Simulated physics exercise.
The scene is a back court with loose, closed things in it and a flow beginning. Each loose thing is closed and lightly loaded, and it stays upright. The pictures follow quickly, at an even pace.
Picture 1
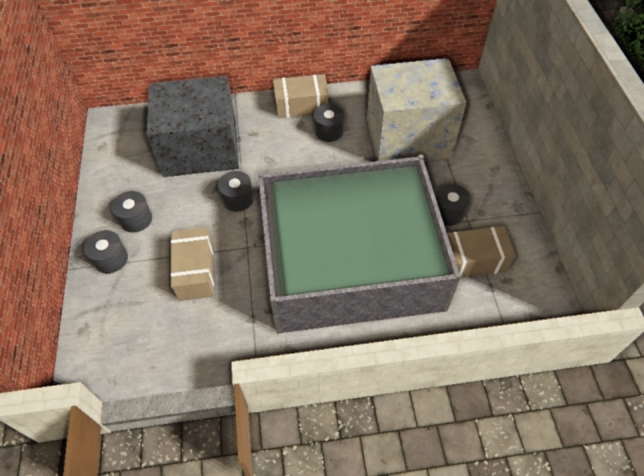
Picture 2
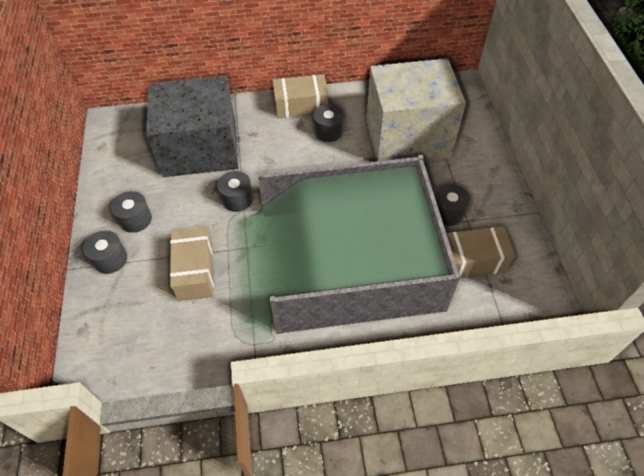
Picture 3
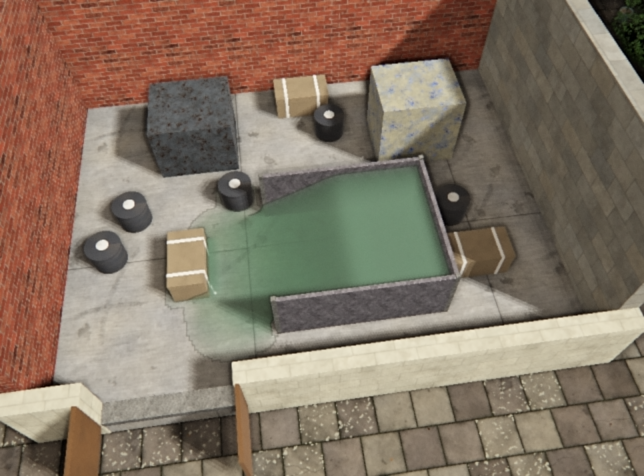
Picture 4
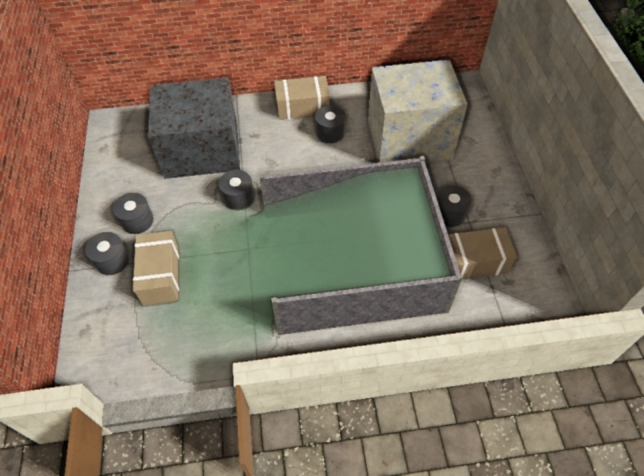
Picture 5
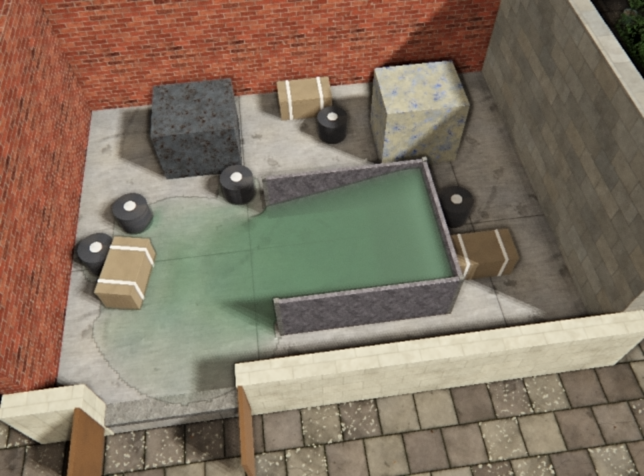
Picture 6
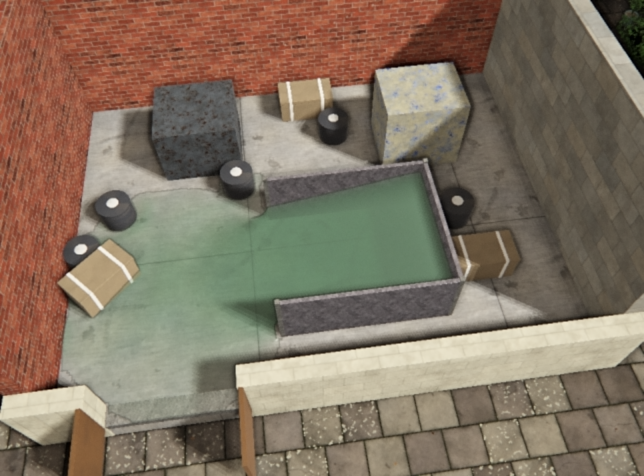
To begin with, green liquid fills a walled tank in a brick-sided court, among strapped tan boxes and dark round tubs. The tank's left side opens and the liquid spreads left across the floor, pushing the nearest box leftward and turning it, and then two tubs on the left shift slightly.
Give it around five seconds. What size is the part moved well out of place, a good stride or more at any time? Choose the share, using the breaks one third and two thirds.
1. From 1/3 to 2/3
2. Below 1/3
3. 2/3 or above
2/3 or above.
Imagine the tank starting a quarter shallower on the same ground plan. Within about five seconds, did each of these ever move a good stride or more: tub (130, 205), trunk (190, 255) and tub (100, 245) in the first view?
Well, one by one: Carried that far, carried that far, carried that far.
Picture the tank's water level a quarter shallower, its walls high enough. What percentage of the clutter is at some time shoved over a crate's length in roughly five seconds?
My estimate is around 60 percent.
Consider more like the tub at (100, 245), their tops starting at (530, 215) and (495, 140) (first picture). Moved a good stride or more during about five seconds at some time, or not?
First one missed the mark, second one missed the mark.
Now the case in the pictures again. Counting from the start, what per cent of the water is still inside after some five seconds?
Close to 76 percent of it stays.
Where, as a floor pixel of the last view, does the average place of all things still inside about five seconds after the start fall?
Mean position: About (345, 165).
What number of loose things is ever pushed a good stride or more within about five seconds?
So, 6 of them.
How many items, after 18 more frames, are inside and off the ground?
The number is 3.
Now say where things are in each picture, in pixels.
The first picture shows a trunk at (190, 256) rests on the ground; a tub at (102, 245), on the bottom; 0 of 8 have shifted.
The second picture shows a trunk at (189, 256), on the bottom; a tub at (102, 245), on the bottom; 0 of 8 have shifted.
The third picture shows a trunk at (186, 256), on the bottom, close to its start; a tub at (102, 245) rests on the ground; 1 of 8 have shifted.
The fourth picture shows a trunk at (153, 260) rests on the ground, a stride from its start; a tub at (104, 246), on the bottom; 1 of 8 have shifted.
The fifth picture shows a trunk at (122, 265) rests on the ground, a stride from its start; a tub at (96, 247), on the bottom, close to its start; 3 of 8 have shifted.
The sixth picture shows a trunk at (95, 270) rests on the ground, a stride from its start; a tub at (81, 249) rests on the ground, a stride from its start; 4 of 8 have shifted.
A moment on, 2 of 8 are well off their spots; 3 afloat.
Next, 3 of 8 are well off their spots; 3 afloat.
Later, 3 of 8 are well off their spots; 3 afloat.
In the end, 6 of 8 are well off their spots, and 6 have been at some point; 5 afloat.
